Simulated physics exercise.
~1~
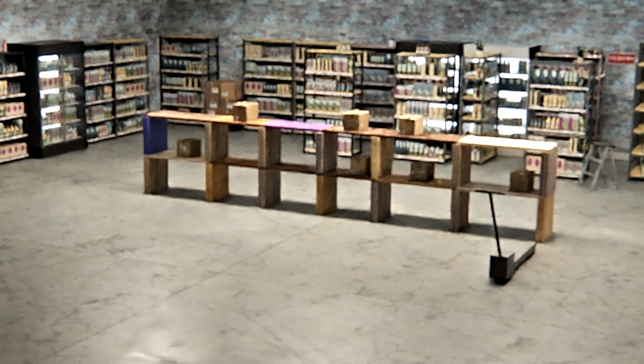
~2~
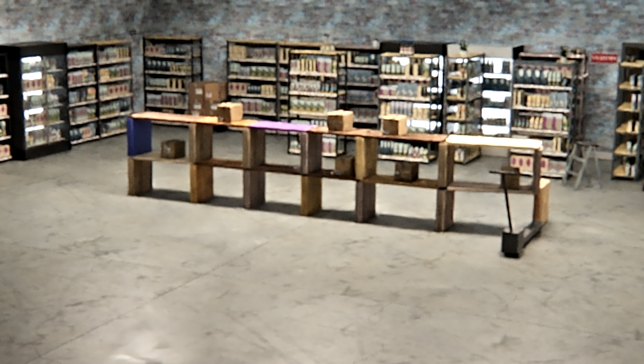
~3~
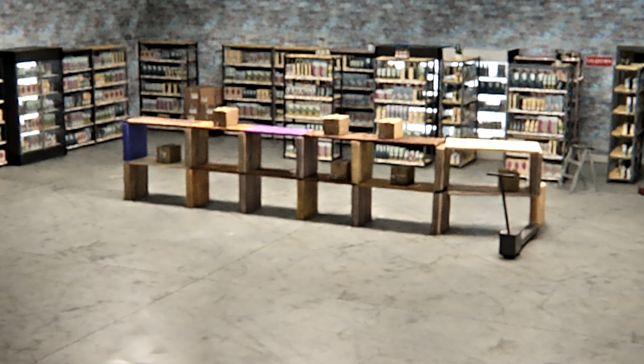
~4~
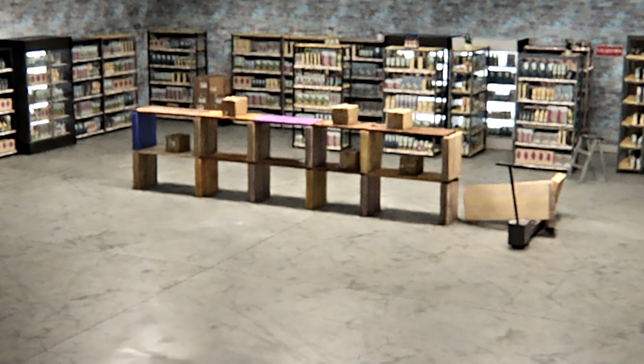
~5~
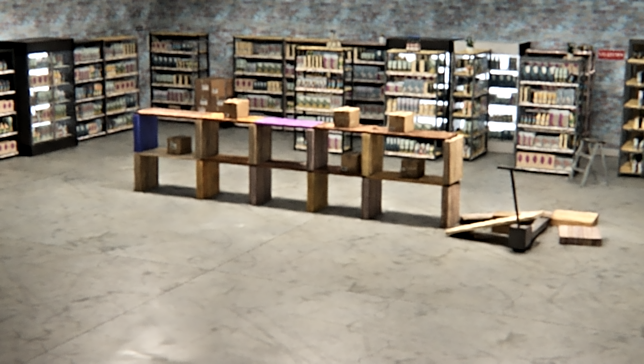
A floor jack pushes into the shelf's right end, which collapses while the rest stays standing.
